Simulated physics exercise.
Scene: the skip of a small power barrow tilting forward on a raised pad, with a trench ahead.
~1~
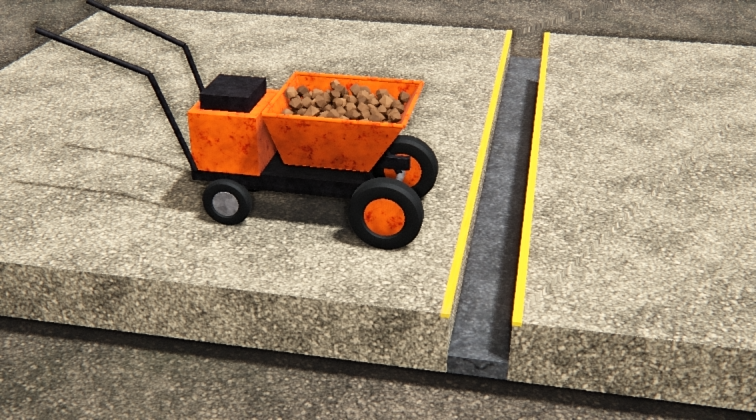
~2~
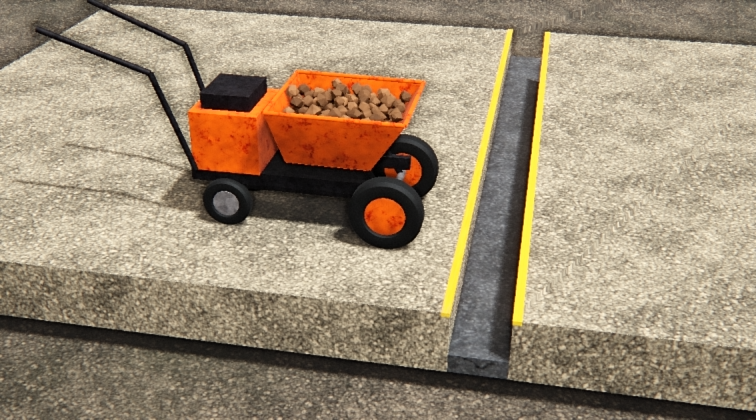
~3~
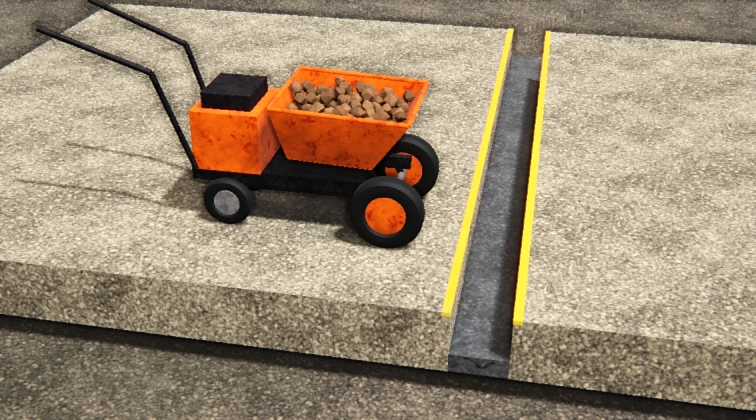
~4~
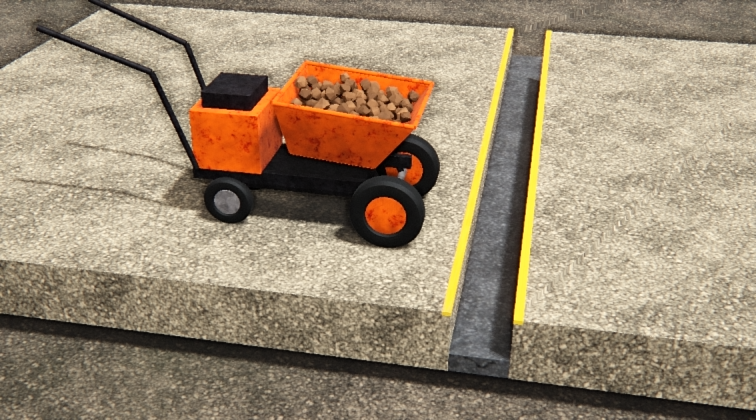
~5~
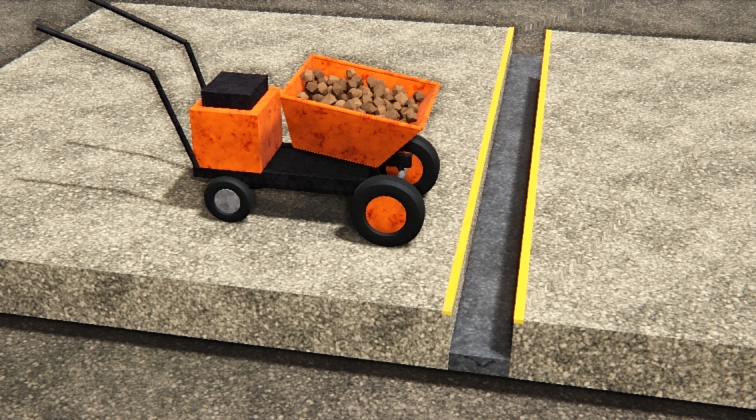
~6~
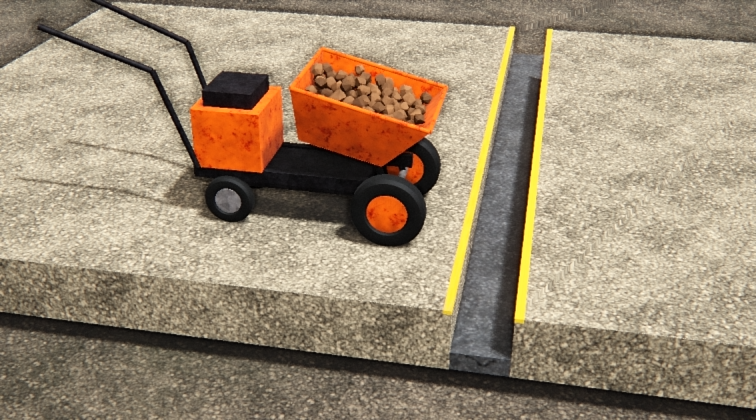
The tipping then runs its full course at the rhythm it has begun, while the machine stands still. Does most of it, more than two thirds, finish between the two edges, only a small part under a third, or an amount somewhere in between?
An amount in between, a third to two thirds, finishes between the edges.
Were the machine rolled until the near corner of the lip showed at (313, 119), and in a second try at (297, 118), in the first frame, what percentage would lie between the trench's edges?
Roughly 60 per cent at the first spot and 40 per cent at the second.
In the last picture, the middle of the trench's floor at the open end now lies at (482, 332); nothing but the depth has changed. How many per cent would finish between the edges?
It comes to 40 per cent or so.
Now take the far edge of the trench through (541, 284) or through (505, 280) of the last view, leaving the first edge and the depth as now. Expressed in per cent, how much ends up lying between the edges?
In order: 70 per cent, then 20 per cent.
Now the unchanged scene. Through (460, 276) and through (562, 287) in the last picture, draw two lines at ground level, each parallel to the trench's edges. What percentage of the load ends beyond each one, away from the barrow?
Around 100 percent for the first and 40 percent for the second.
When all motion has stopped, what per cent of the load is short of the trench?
That share comes out near 0 in a hundred.
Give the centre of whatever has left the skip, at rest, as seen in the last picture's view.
Somewhere close to (540, 228) in the last picture.
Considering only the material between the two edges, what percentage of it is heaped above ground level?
Roughly 0 %.
Just after the last frame, skip tipped steeply; every one in the skip.
A moment on, skip tipped right over; the larger part in the skip; just a few in or heaped over the trench; just a few beyond it; about a tenth falling.
Further on, skip tipped right over; roughly a quarter in the skip; roughly a quarter in or heaped over the trench; roughly half beyond it; just a few falling.
When it is over, skip tipped right over; roughly half in or heaped over the trench; roughly half beyond it.
